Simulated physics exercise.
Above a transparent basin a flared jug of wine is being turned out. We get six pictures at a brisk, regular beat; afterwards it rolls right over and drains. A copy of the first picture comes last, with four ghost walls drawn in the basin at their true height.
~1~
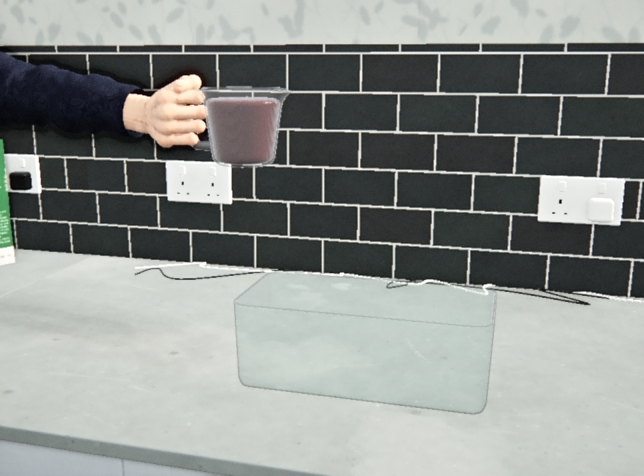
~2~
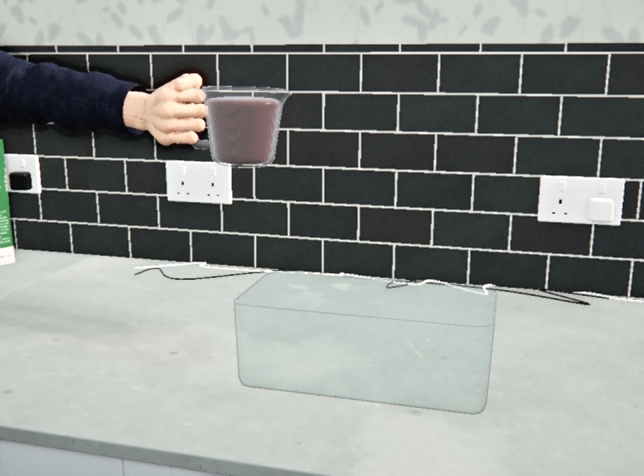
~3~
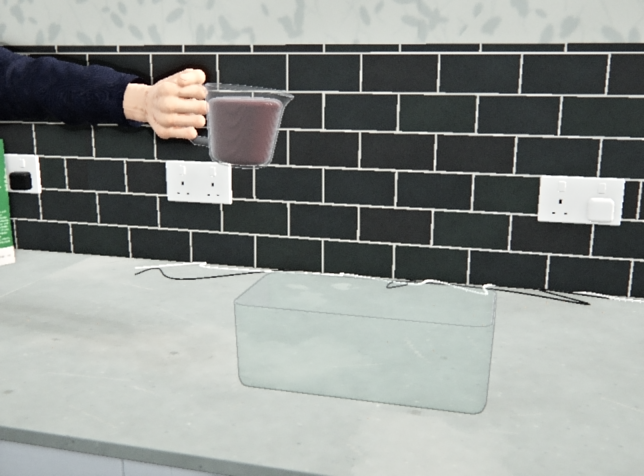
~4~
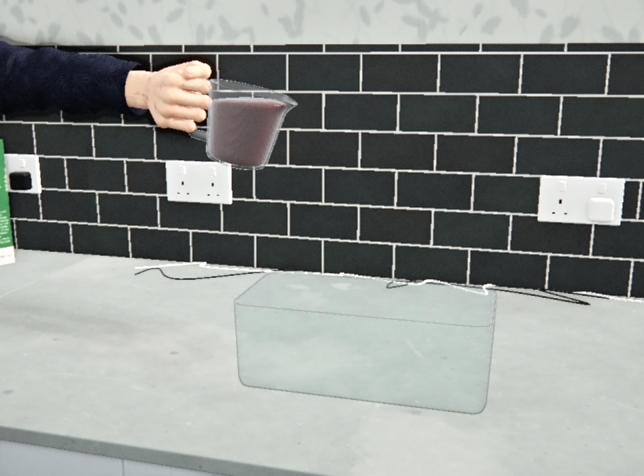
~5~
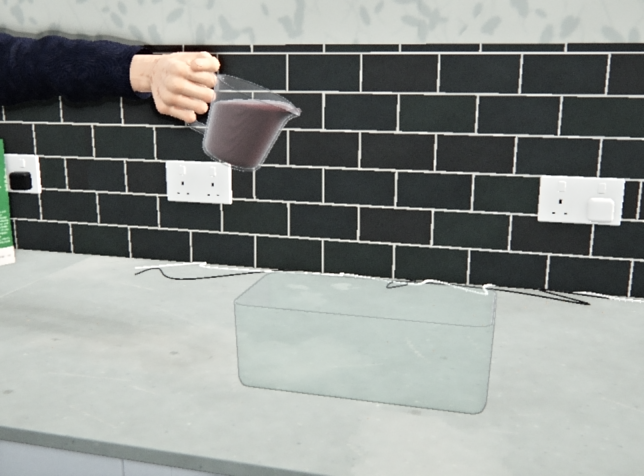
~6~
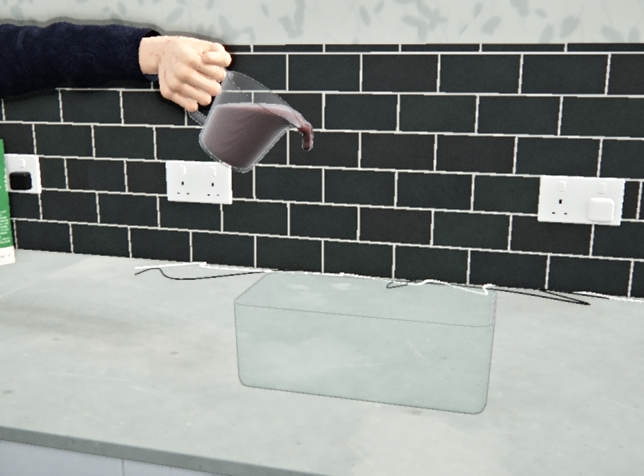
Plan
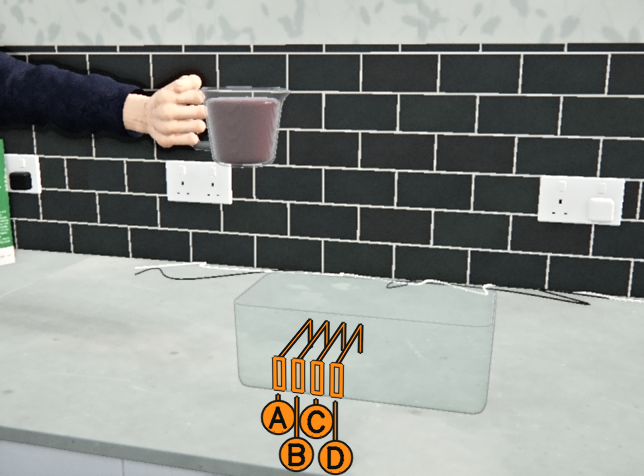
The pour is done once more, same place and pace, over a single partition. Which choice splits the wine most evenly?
I would pick position D.
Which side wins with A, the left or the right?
More ends on the right.
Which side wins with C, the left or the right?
More ends on the right.
On the marked copy, A at (278, 395); B at (296, 397); C at (315, 399); D at (335, 402).
Choosing A, about 7 % ends left of the wall and 91 % right of it; 3 % is lost outside.
Choosing B, about 7 % ends left of the wall and 91 % right of it.
Choosing C, about 19 % ends left of the wall and 79 % right of it; 3 % is lost outside.
Choosing D, about 49 % ends left of the wall and 49 % right of it.
